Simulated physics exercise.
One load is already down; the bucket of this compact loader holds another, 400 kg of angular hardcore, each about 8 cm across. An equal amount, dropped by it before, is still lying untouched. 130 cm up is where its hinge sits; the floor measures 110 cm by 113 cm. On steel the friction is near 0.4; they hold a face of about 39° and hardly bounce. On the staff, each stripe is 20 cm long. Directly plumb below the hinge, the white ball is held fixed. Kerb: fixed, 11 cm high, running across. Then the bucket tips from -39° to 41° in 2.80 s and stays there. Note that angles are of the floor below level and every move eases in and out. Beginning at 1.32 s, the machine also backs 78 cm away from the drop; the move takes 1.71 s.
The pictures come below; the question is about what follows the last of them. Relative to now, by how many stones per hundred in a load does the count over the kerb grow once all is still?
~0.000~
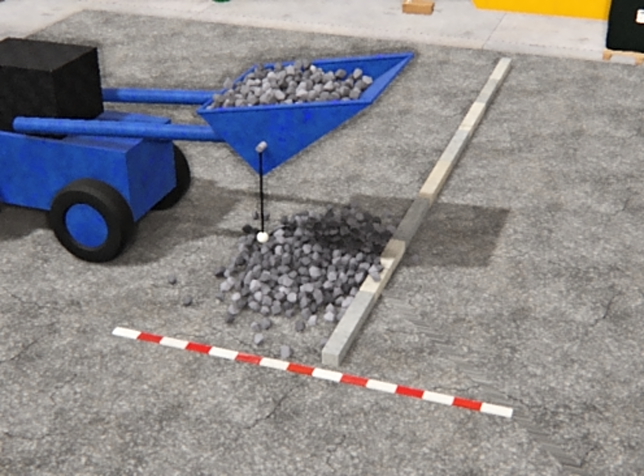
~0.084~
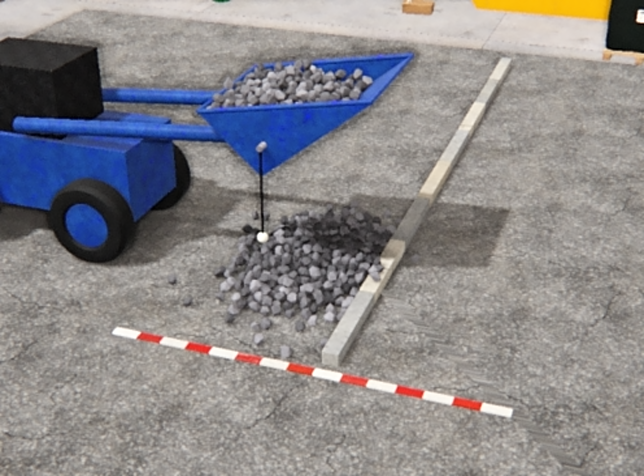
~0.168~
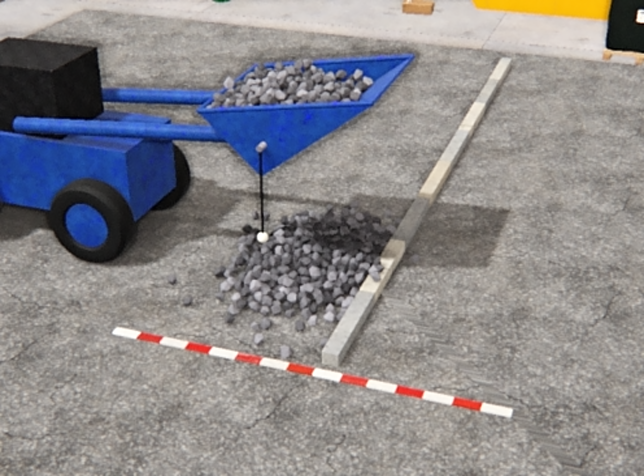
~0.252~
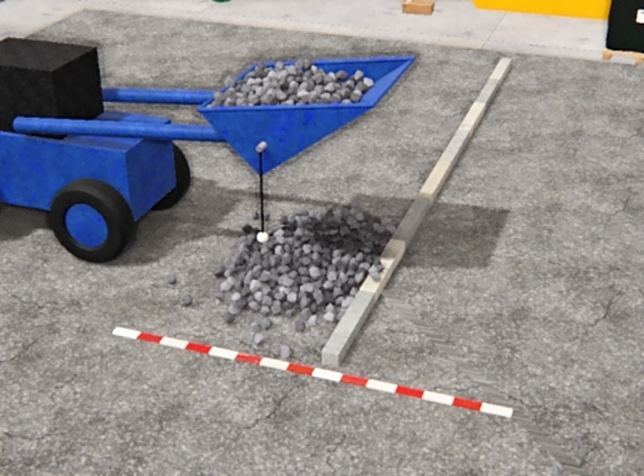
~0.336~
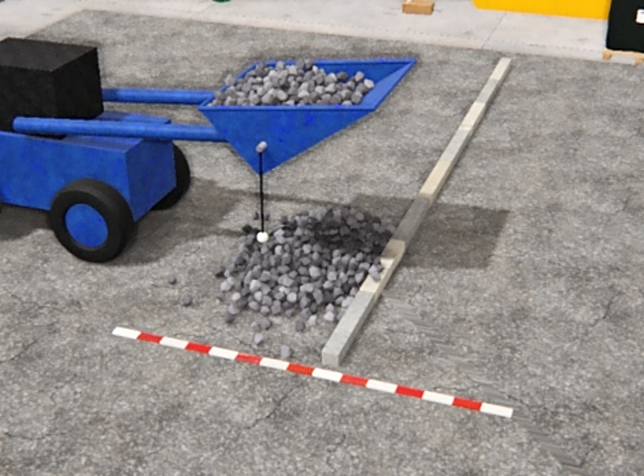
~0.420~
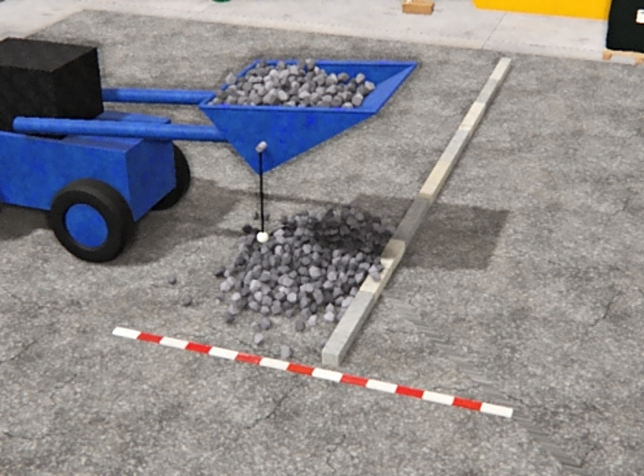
It grows by roughly 2 per hundred.
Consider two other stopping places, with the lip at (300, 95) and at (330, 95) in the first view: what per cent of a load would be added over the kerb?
First place: Roughly 0 %; second place: Roughly 0 %.
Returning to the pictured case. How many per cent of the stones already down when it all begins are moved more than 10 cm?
Roughly 5 % of them.
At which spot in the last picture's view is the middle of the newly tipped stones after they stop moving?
(312, 244).
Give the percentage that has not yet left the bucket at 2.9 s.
It holds some 15 percent.
After 2.1 s the floor is at 29°; in per cent of one load, 93 in the bucket, 107 on this side of the kerb; the foremost stones are at (385, 255).
After 2.9 s the floor is at 41°; in per cent of one load, 14 in the bucket, 184 on this side of the kerb, 2 over the kerb; the foremost stones are at (416, 267).
After 3.5 s the floor is at 41°; in per cent of one load, 0 in the bucket, 198 on this side of the kerb, 2 over the kerb; the foremost stones are at (420, 271).
After 6.3 s the floor is at 41°; in per cent of one load, 0 in the bucket, 198 on this side of the kerb, 2 over the kerb; the foremost stones are at (422, 270). Net gain over the kerb, 2.
